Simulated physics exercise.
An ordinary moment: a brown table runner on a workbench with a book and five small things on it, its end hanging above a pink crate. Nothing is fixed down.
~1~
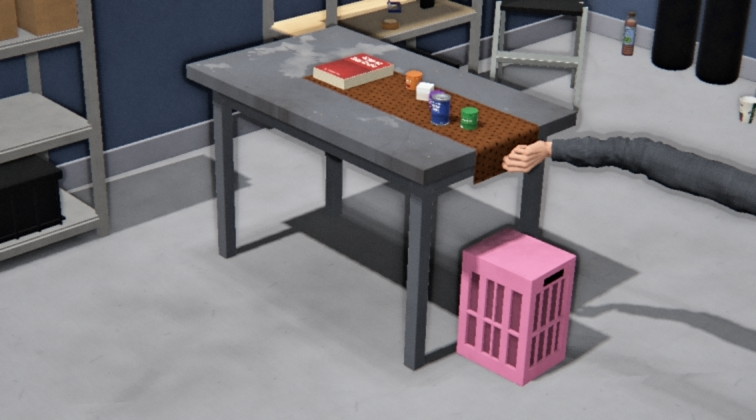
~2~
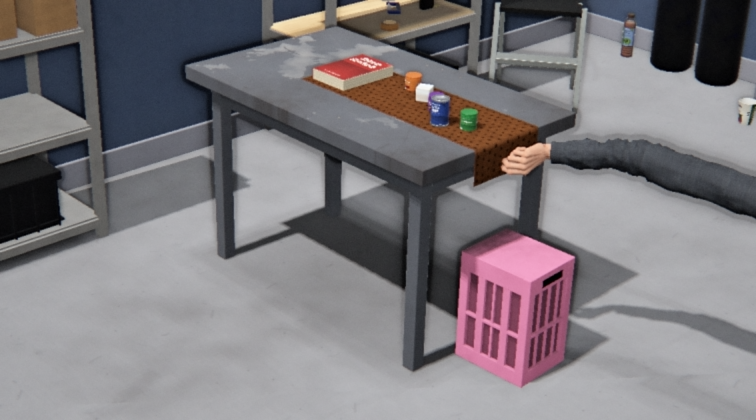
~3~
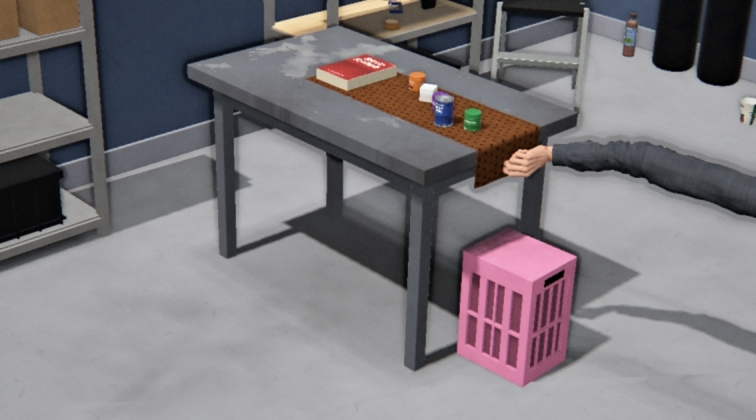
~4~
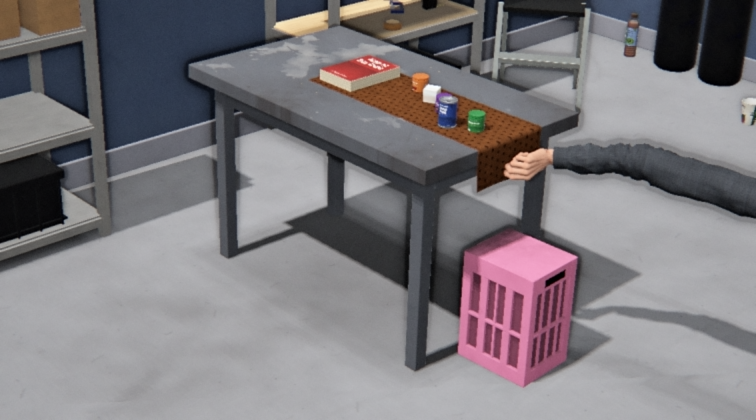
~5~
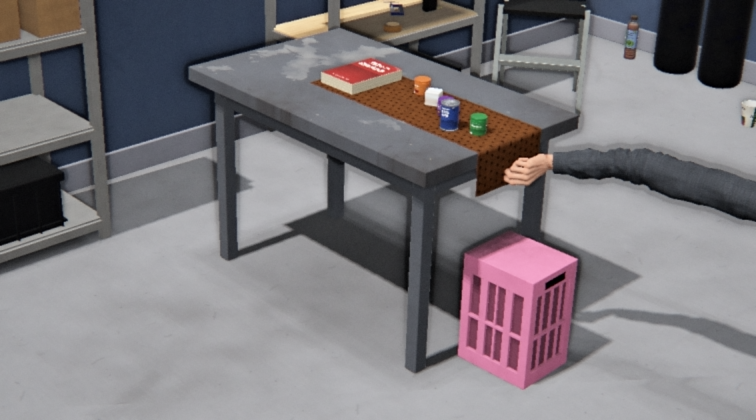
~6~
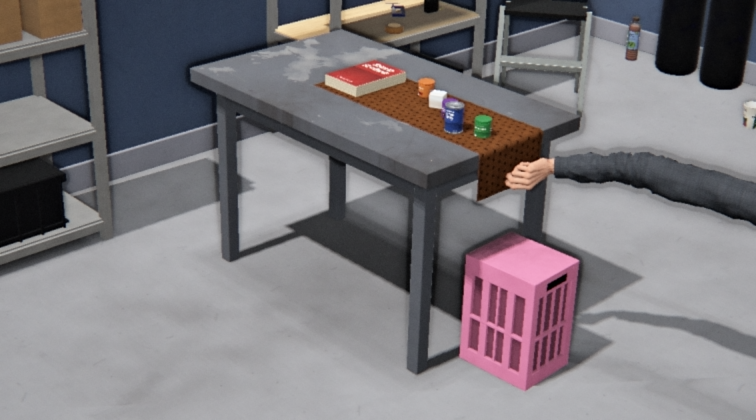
Hand drawing a brown runner slowly down over a workbench's edge above a pink crate, the book and small containers shifting along.
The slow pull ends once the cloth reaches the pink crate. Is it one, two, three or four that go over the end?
Count: Two.
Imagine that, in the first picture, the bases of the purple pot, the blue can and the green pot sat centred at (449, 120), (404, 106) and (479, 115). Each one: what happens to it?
Watch the purple pot go down, the blue can hang on and the green pot go down.
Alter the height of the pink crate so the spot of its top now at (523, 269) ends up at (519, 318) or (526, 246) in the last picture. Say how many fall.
Counts: 4, 1.
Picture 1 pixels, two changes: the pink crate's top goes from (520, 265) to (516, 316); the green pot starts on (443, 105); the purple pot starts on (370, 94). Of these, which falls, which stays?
In the end the green pot is no longer on top and the purple pot is still on top.
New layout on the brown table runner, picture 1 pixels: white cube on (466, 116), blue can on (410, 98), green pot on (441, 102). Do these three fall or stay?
The white cube ends up off; the blue can stays put; the green pot stays put.
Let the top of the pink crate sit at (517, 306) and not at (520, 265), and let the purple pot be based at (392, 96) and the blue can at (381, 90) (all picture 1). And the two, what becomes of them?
As for the purple pot, it stays in place; as for the blue can, it stays in place.
Early on, hem near (507, 227); green pot gone.
Midway, hem on the crate; green pot and blue can gone.
Finally, hem on the crate; green pot and blue can gone. The workbench loses two.
